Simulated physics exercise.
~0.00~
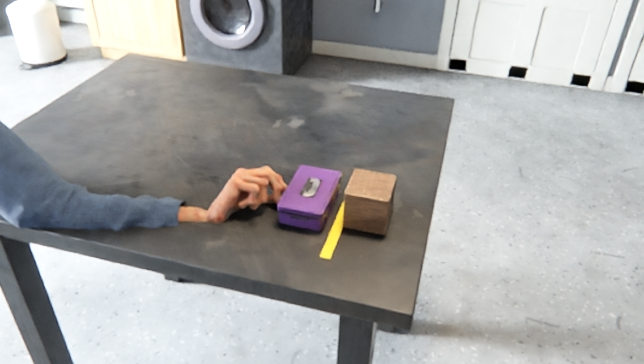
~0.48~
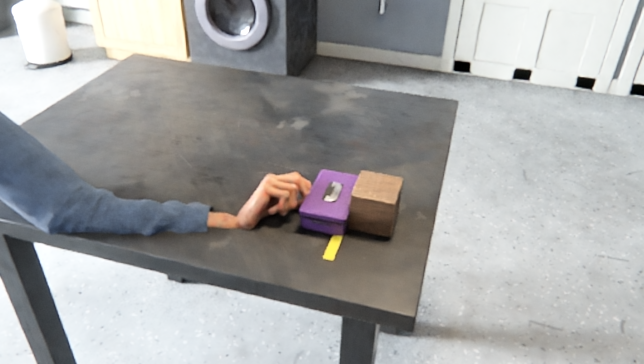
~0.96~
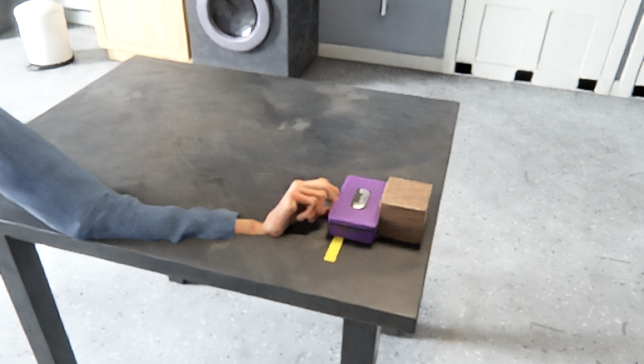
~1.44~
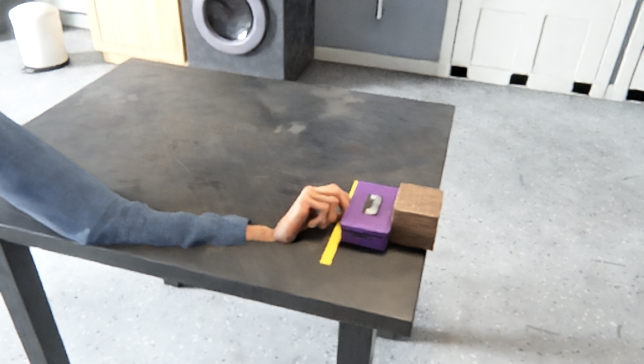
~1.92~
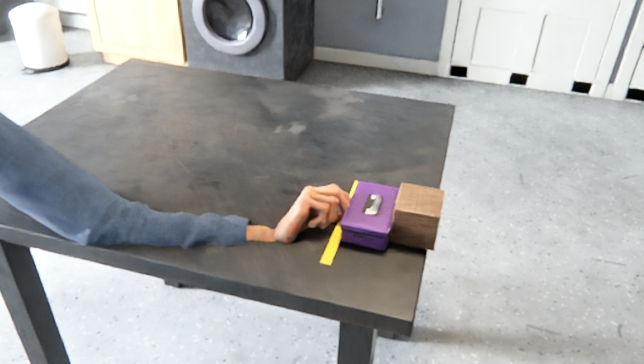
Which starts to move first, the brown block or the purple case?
The purple case starts to move first, sliding right under the push of the hand. The brown block only starts moving afterward, once the case has come up against it.
In a room with a washing machine against the back wall, a hand in a blue sleeve rests on a dark table, its fingers by a purple case. A brown block sits just beyond the case, with a strip of yellow tape between them. The hand pushes the case right, over the tape and up to the block. As the push continues, both slide together toward the table's right edge. The hand stops at the tape, and the case and block come to rest, the block at the very edge but still on the table.
